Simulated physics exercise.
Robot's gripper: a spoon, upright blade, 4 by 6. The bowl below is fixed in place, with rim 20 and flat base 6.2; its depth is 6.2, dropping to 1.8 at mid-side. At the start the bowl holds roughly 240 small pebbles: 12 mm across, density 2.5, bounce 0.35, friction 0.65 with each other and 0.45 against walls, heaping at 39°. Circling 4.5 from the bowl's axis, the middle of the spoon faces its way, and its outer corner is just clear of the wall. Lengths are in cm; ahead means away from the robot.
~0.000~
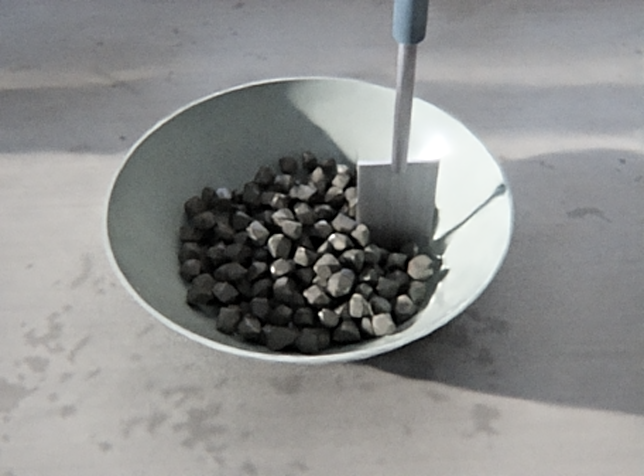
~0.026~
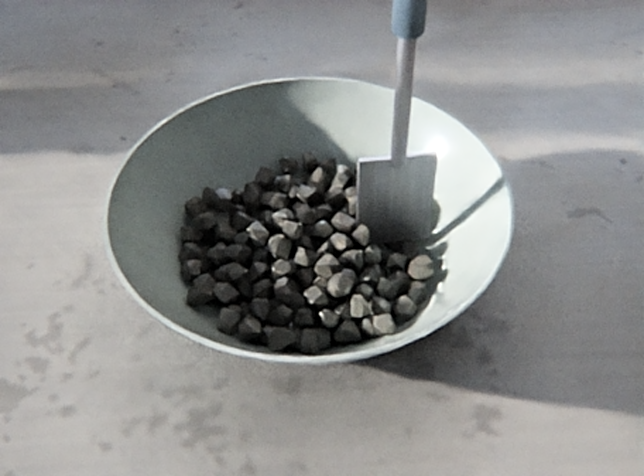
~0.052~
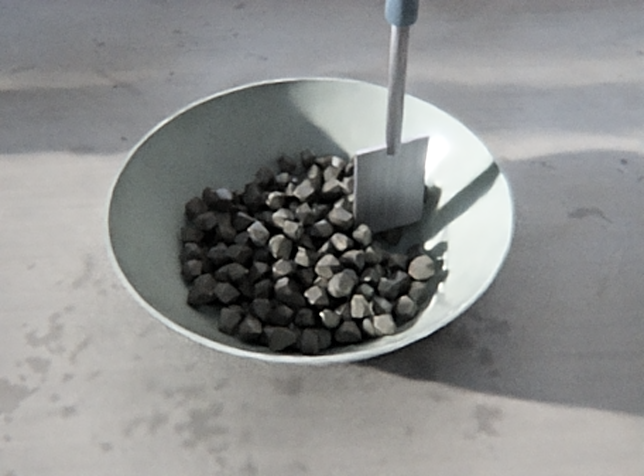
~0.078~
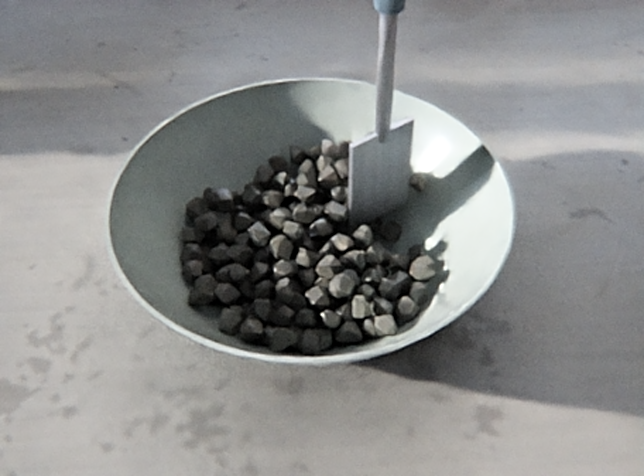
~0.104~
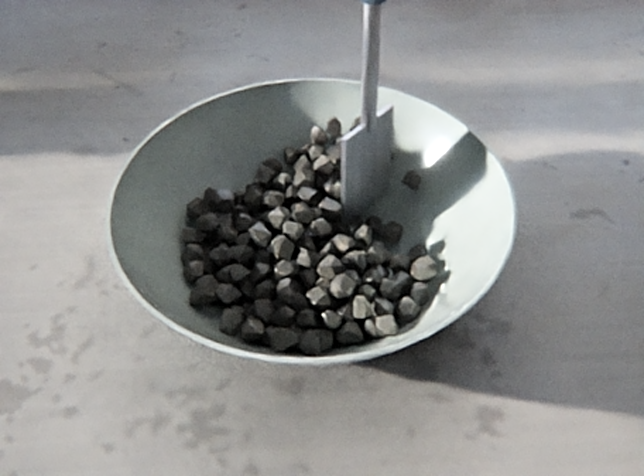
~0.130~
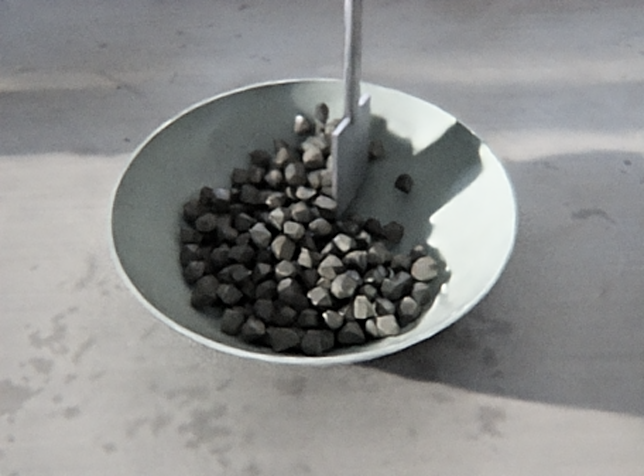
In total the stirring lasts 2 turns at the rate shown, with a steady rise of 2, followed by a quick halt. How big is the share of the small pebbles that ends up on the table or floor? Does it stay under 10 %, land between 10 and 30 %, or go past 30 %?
It stays under 10 %.
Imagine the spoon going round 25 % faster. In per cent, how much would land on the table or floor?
In that case it comes to around 5 percent.
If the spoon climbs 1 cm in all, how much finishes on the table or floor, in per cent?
Roughly 5 per cent.
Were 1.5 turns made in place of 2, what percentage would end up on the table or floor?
0 %.
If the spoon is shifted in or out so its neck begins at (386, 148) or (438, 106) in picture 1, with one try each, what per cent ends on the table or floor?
I'd guess some 0 and 0 percent.
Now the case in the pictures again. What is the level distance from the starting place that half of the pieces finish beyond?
I'd estimate close to 7 cm.
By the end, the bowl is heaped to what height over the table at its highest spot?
Around 5.5 cm above the table.
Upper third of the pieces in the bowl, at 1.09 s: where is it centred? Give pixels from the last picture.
Near pixel (299, 239).
After 0.61 s, 319° round, highest piece 7 above the table; 234 in the bowl, 4 on the table or floor, 2 in flight or on the tool.
After 1.09 s, 219° round, highest piece 6 above the table; 234 in the bowl, 6 on the table or floor.
After 1.53 s, 0° round, highest piece 5 above the table; 234 in the bowl, 6 on the table or floor.
After 2.23 s, 0° round, highest piece 5 above the table; 234 in the bowl, 6 on the table or floor.
In the end, 234 in the bowl, 6 on the table or floor. That is 2 % on the table or floor.
